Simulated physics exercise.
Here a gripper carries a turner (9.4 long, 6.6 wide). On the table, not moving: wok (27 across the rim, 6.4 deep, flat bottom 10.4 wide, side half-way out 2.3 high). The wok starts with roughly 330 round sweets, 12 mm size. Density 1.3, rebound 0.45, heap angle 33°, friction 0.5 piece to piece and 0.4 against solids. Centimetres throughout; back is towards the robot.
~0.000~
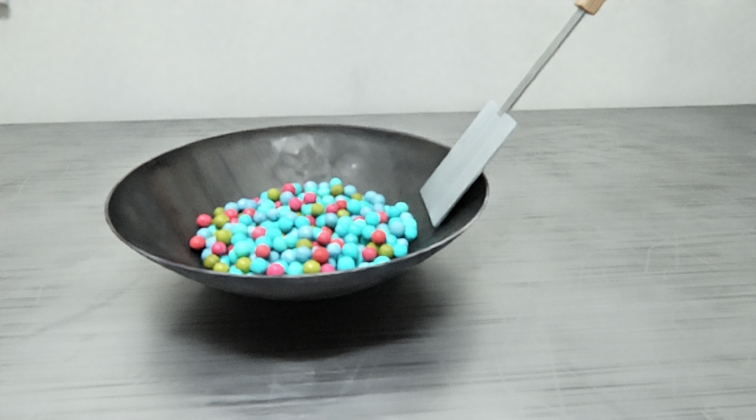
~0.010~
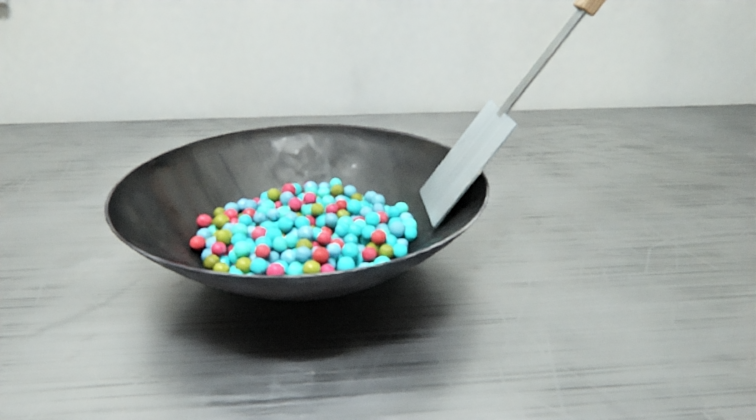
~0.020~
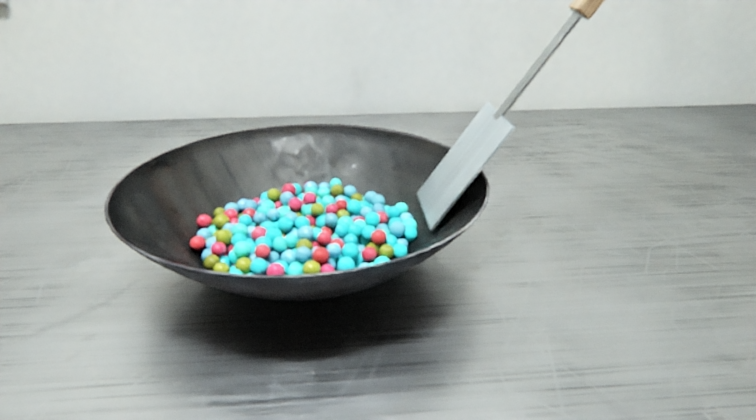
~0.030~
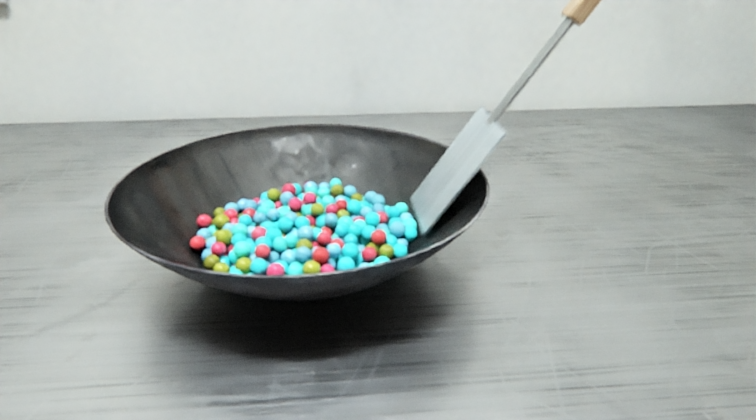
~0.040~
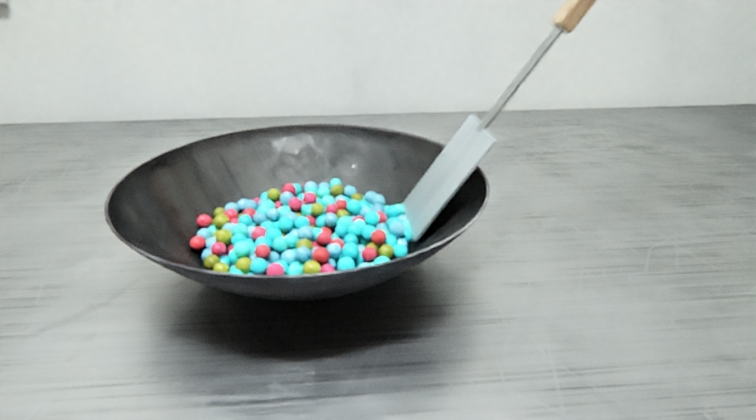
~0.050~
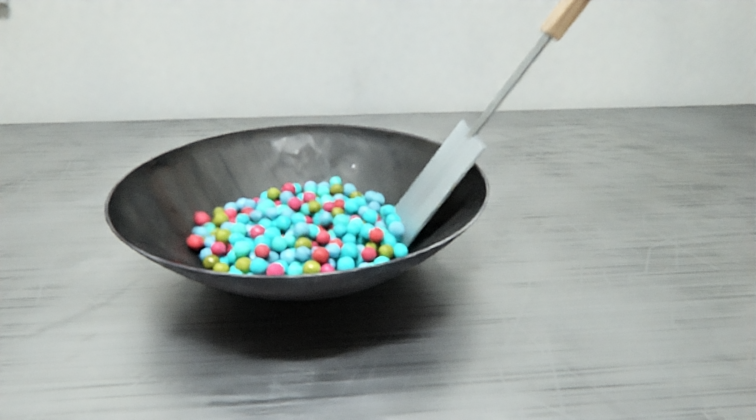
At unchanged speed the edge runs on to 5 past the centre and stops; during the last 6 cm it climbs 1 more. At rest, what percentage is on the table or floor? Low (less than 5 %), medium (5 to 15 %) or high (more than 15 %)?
On the table or floor the share is low, less than 5 %.
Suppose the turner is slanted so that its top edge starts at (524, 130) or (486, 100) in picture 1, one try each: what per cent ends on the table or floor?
About 0 and 0 per cent.
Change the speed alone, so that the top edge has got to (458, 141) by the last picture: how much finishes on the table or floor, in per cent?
Some 10 per cent.
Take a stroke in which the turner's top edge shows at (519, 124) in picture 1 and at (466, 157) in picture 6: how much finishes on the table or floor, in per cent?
About 10 per cent.
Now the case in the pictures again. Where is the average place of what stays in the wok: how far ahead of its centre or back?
Some 4.5 cm ahead.
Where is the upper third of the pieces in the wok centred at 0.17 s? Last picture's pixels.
Near (209, 212).
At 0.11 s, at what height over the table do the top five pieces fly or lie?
Roughly 6 cm.
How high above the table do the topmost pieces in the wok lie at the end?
About 7.0 cm.
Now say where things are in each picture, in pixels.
In the first picture, turner top edge at (504, 111), sloping 55°; upper third of the load around (312, 225), from x 200 to 410, top at y 185; 331 in the wok.
In the second picture, turner top edge at (503, 111), sloping 55°; upper third of the load around (312, 225), from x 200 to 410, top at y 185.
In the third picture, turner top edge at (500, 114), sloping 55°; upper third of the load around (312, 225), from x 200 to 410, top at y 185.
In the fourth picture, turner top edge at (493, 119), sloping 55°; upper third of the load around (312, 225), from x 200 to 410, top at y 185.
In the fifth picture, turner top edge at (483, 126), sloping 55°; upper third of the load around (312, 224), from x 200 to 405, top at y 185.
In the sixth picture, turner top edge at (473, 133), sloping 55°; upper third of the load around (310, 225), from x 195 to 400, top at y 185; 331 in the wok.
By 0.11 s, sloping 55°, highest piece 6 above the table; 331 in the wok.
By 0.17 s, sloping 55°, highest piece 8 above the table; 329 in the wok, 2 on the blade or in flight.
By 0.40 s, sloping 55°, highest piece 7 above the table; 325 in the wok, 6 on the table or floor.
By 1.45 s, sloping 55°, highest piece 7 above the table; 325 in the wok, 6 on the table or floor.
Final count, 325 in the wok, 6 on the table or floor. That is 2 % on the table or floor.
